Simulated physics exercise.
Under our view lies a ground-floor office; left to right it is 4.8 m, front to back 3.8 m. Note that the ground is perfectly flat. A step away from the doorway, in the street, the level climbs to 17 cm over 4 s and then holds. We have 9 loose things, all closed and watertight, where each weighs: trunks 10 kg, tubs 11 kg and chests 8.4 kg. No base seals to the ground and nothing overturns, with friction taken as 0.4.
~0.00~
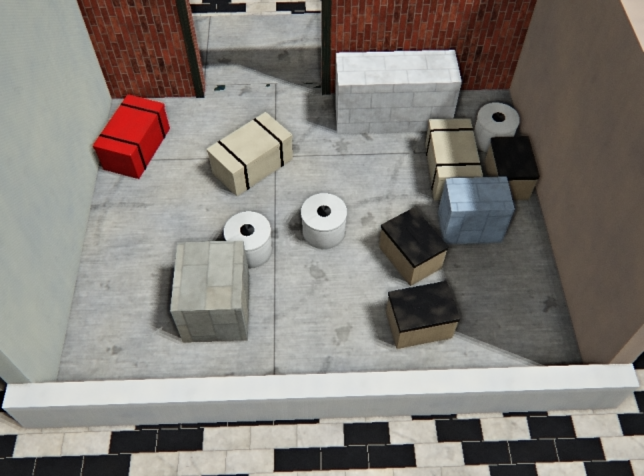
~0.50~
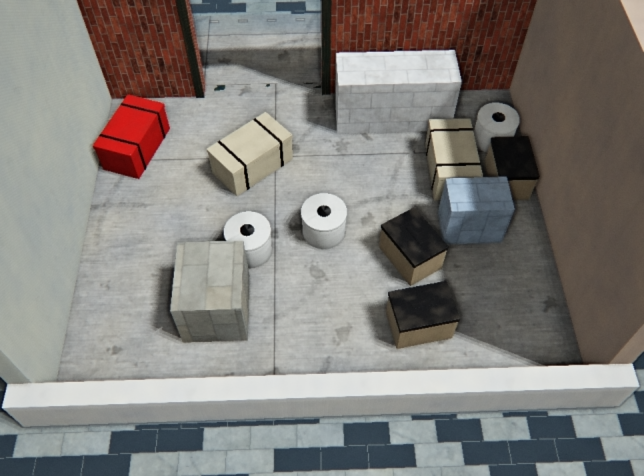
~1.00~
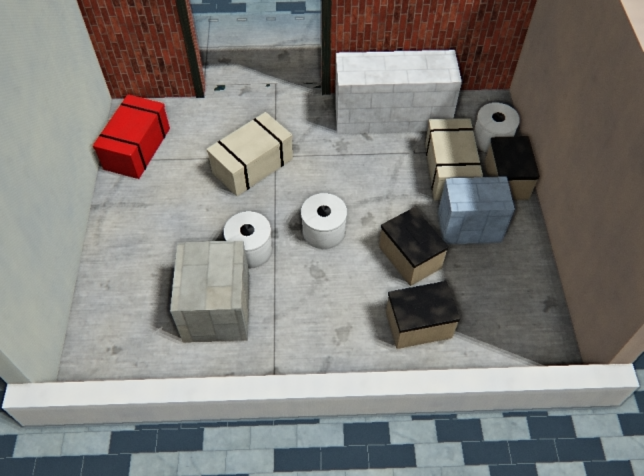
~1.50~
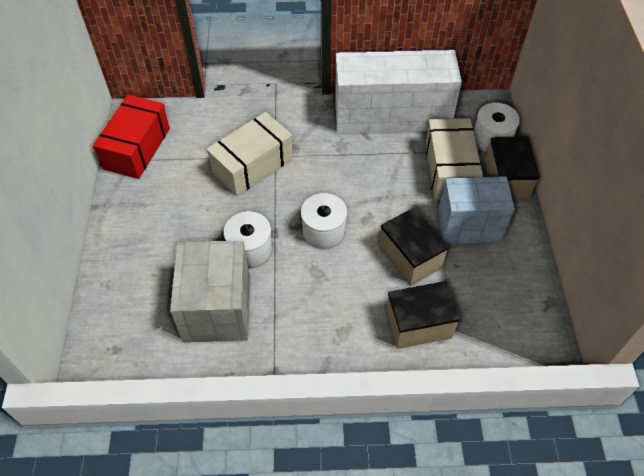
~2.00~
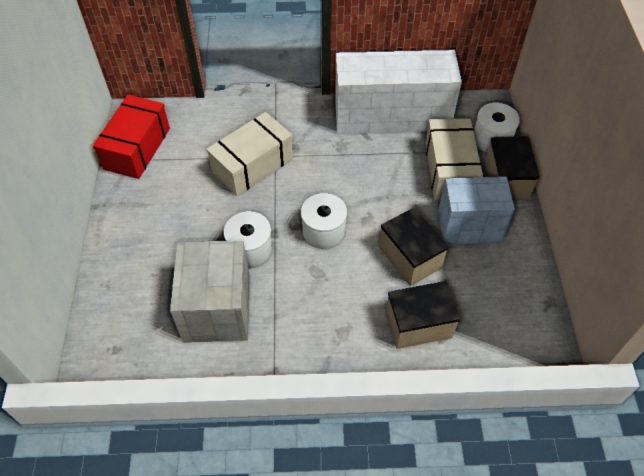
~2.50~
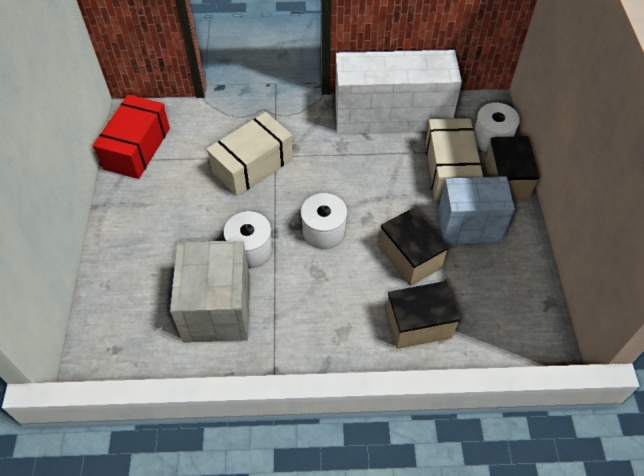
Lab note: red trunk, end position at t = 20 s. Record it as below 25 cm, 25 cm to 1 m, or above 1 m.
End position: 25 cm to 1 m.
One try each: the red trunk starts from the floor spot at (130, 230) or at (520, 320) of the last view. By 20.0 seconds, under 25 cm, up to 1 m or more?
In that order: It gets carried off; it ends far away.
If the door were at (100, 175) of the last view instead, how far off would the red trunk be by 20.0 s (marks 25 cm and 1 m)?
In that case the red trunk goes a long way.
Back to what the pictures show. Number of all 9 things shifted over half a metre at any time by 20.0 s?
That adds up to 9.
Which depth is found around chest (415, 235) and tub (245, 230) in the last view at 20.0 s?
First roughly 13 cm, second roughly 14 cm.
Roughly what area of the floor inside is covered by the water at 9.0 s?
Close to 15 m2, I'd say.
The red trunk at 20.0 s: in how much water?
Depth approx. 11 cm.
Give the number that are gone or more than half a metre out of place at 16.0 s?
The answer is 9.
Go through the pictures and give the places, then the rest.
In the first frame, the red trunk at (129, 124), on the bottom; 0.0 m2 under water; 0 of 9 have shifted.
In the second frame, the red trunk at (129, 124), on the bottom; 0.0 m2 under water; 0 of 9 have shifted.
In the third frame, the red trunk at (129, 124), on the bottom; water covers 0.0 m2; 0 of 9 have shifted.
In the fourth frame, the red trunk at (129, 124), on the bottom; water covers 0.0 m2; 0 of 9 have shifted.
In the fifth frame, the red trunk at (129, 124) rests on the ground; 0.0 m2 under water; 0 of 9 have shifted.
In the sixth frame, the red trunk at (129, 124) rests on the ground; 0.4 m2 under water; 0 of 9 have shifted.
After 4.0 s the red trunk is near (129, 124), 0.0 m from its start, aground; 0 afloat.
After 9.0 s the red trunk is near (124, 118), 0.1 m from its start, aground; 4 afloat.
After 16.0 s the red trunk is near (139, 163), 0.6 m from its start, afloat; 9 afloat.
After 20.0 s the red trunk is near (161, 105), 0.4 m from its start, afloat; 9 afloat.
